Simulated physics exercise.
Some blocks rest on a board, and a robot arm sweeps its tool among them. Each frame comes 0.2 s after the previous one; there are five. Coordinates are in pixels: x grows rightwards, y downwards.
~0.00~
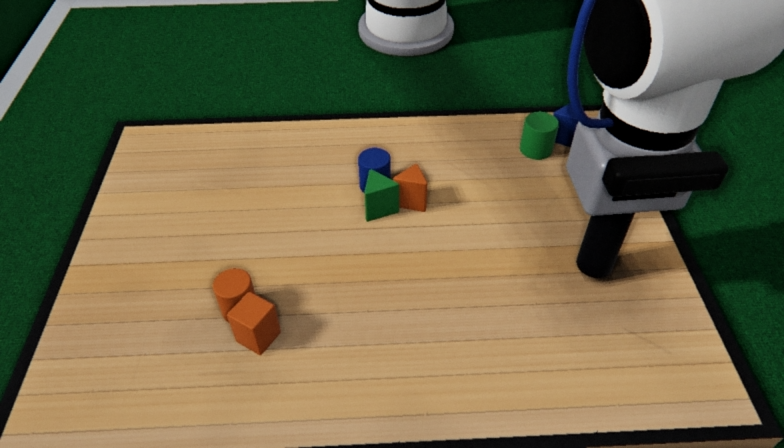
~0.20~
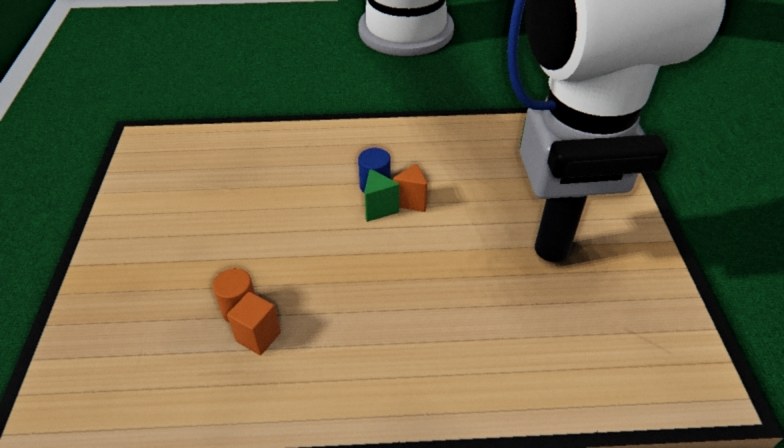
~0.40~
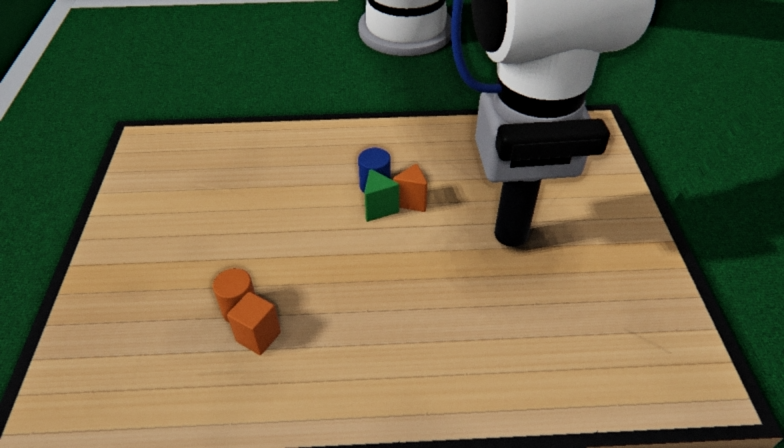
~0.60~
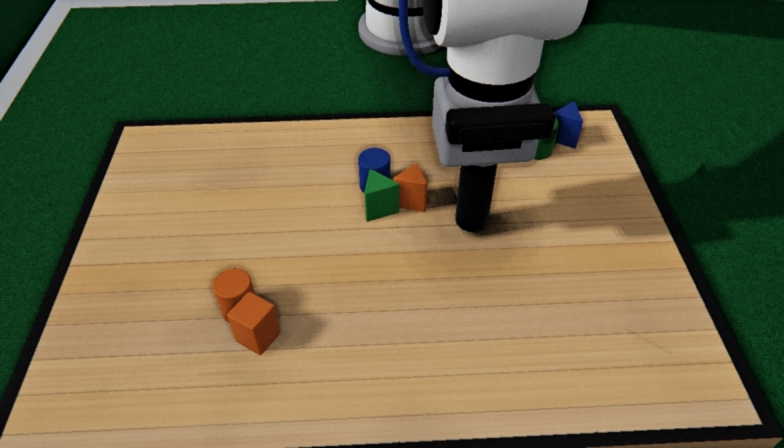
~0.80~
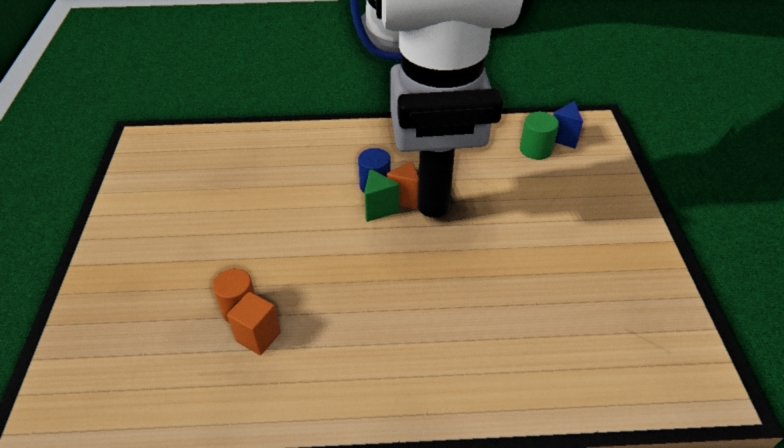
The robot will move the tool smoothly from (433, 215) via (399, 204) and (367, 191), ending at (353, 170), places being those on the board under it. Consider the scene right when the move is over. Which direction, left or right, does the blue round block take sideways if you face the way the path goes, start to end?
Slides right.
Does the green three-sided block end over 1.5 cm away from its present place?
My answer is yes.
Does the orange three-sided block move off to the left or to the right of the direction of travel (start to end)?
My answer: Left.
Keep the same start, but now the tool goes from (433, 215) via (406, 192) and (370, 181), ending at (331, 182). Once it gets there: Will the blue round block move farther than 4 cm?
My answer is yes.
What follows on the original path. One third of the way, tool at (398, 196); blue round block at (362, 150); green three-sided block at (368, 183); orange three-sided block at (373, 166), turned 20° clockwise.
Two thirds of the way, tool at (366, 183); blue round block at (351, 142); green three-sided block at (361, 185), turned 15° anticlockwise; orange three-sided block at (338, 160), turned 40° clockwise.
At the end, tool at (352, 162); blue round block at (341, 124); green three-sided block at (361, 185), turned 15° anticlockwise; orange three-sided block at (327, 155).
